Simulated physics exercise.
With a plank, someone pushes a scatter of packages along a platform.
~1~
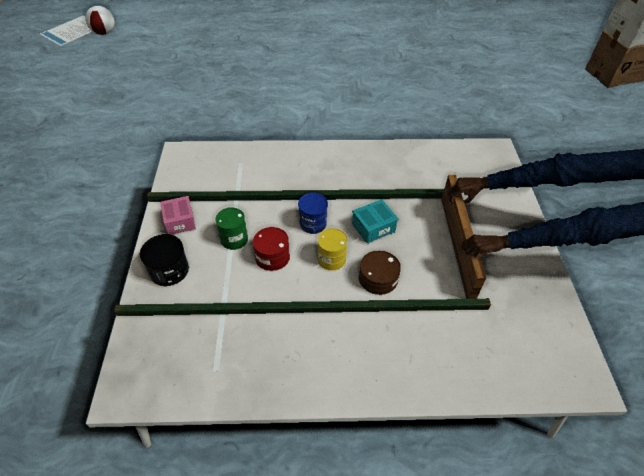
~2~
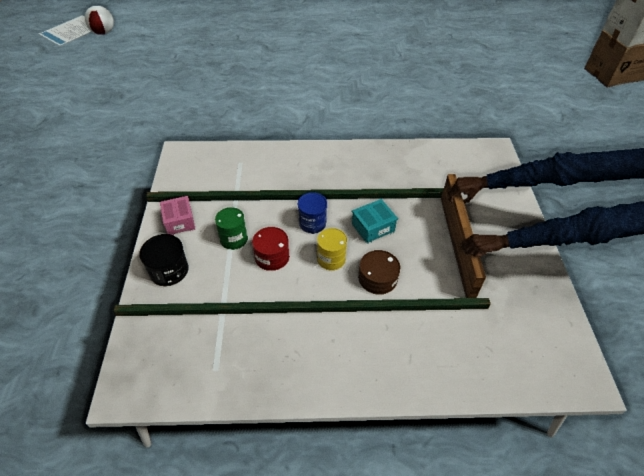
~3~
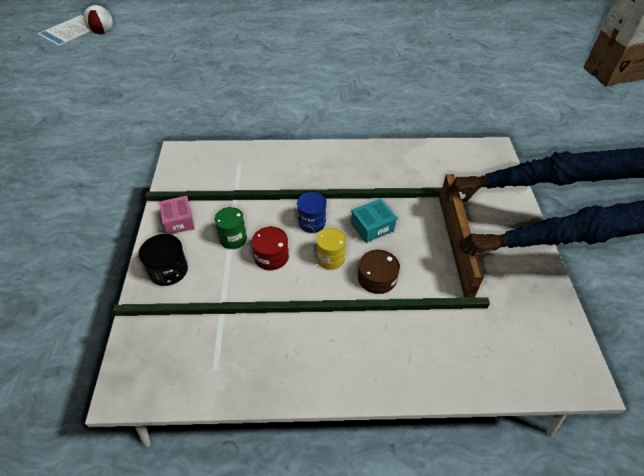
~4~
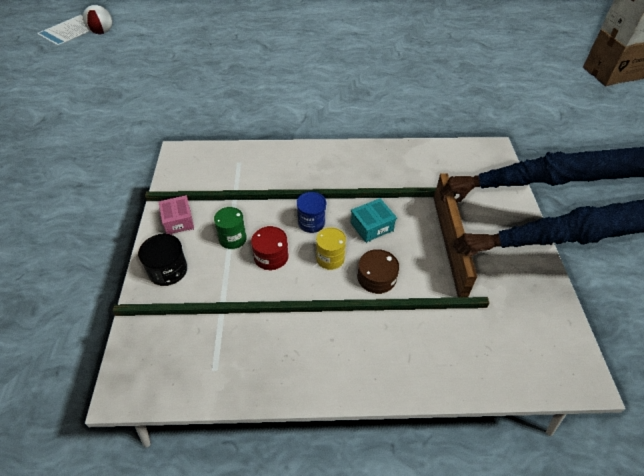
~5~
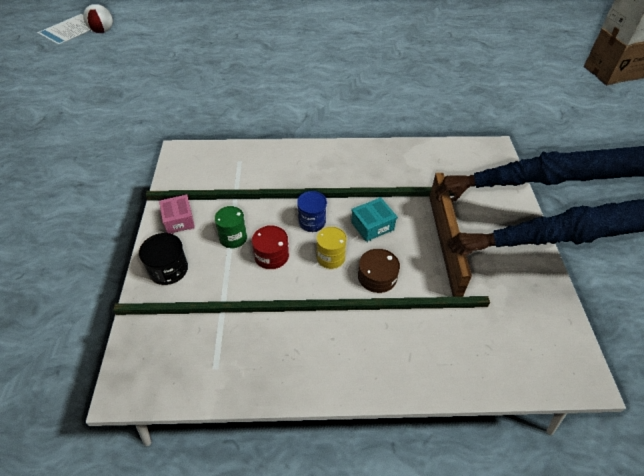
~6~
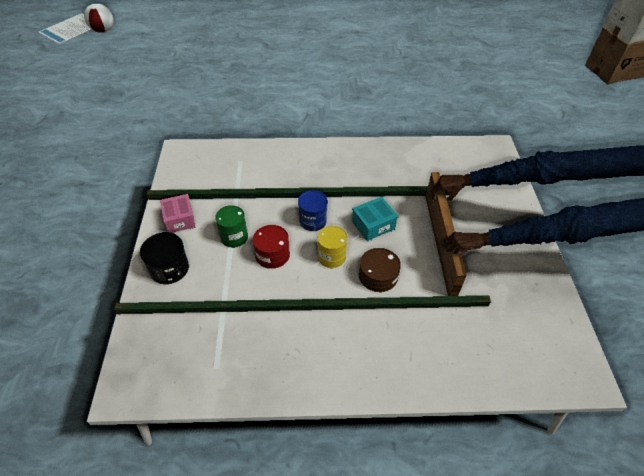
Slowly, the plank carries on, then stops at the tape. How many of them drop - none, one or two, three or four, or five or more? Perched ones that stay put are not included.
The count of those that drop is none.
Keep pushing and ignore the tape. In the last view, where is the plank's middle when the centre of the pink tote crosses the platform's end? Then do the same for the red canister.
Around (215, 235), then around (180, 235).
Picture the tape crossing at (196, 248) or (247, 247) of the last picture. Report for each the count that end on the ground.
On the ground you'd count 2 the first time and 0 the second.
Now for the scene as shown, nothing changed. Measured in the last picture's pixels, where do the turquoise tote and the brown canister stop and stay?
The turquoise tote comes to rest close to (215, 216), while the brown canister rests close to (205, 279).
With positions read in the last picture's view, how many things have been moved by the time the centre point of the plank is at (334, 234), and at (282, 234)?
The count reaches 4 first and 6 second.
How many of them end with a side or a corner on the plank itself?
Contact count: 3.
Soon after, none off yet; black pail at rest near (166, 259); pink tote at rest near (178, 214); green canister at rest near (232, 227).
Then, none off yet; black pail at rest near (166, 259); pink tote at rest near (178, 214); green canister moved about its own width near (204, 228).
At rest, the number that fall off is zero.
